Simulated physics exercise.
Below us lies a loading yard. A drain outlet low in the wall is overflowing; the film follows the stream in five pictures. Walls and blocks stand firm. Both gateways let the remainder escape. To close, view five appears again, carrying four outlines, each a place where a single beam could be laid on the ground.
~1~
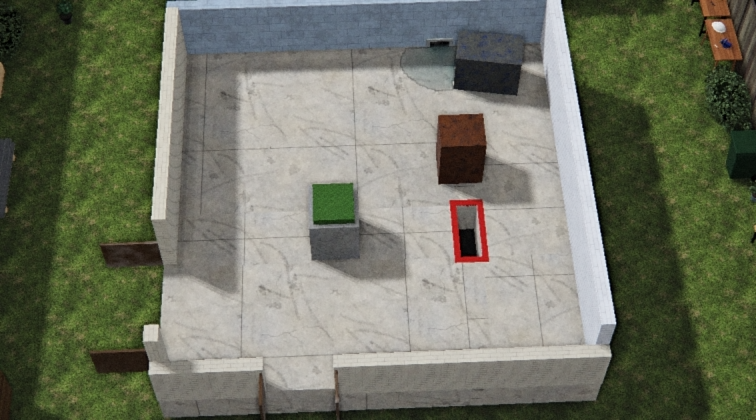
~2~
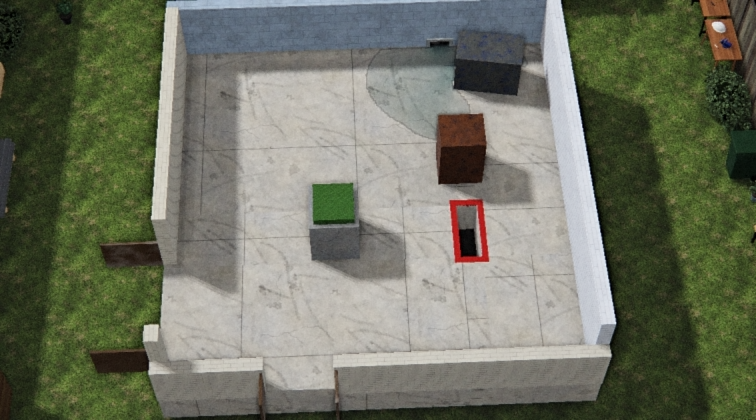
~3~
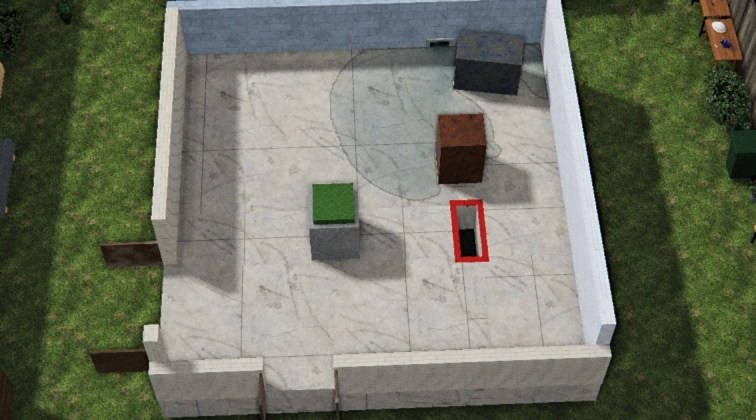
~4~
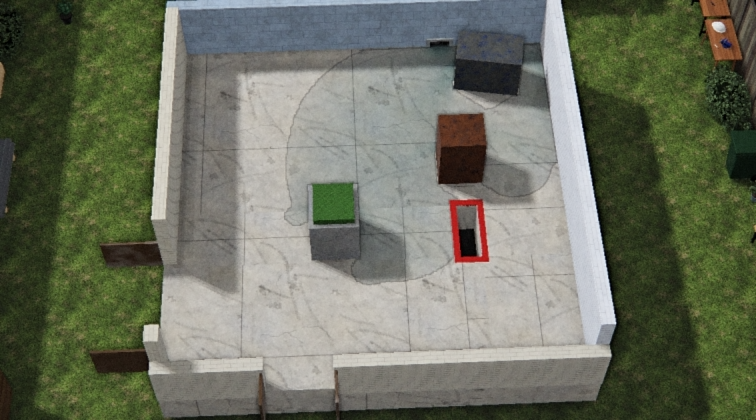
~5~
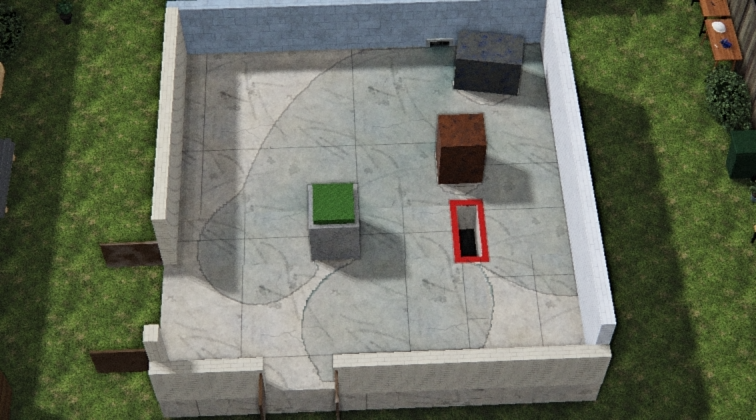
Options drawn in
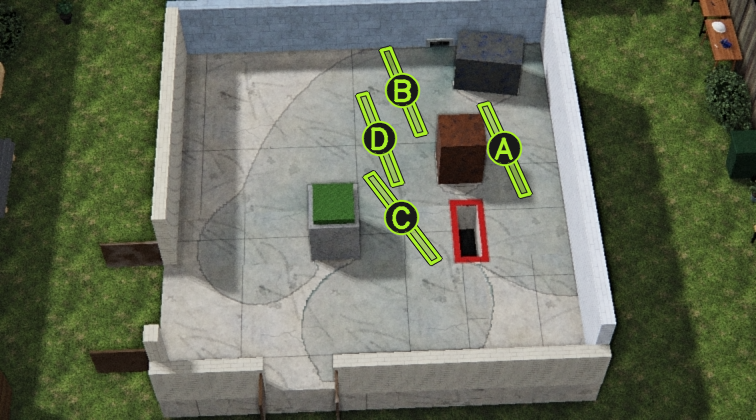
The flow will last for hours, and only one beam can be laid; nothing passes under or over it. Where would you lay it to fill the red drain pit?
C beats the others.
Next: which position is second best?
D.
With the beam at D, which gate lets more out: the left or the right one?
The right gate.
On the marked copy, A from (483, 104) to (525, 195); B from (385, 49) to (421, 134); C from (369, 174) to (435, 261); D from (362, 94) to (397, 184).
Choosing A, about 10 % of the stream runs into the red drain pit, about 86 % out by the gates.
Choosing B, about 10 % of the stream runs into the red drain pit, about 88 % out by the gates.
Choosing C, about 33 % of the stream runs into the red drain pit, about 63 % out by the gates.
Choosing D, about 22 % of the stream runs into the red drain pit, about 75 % out by the gates.
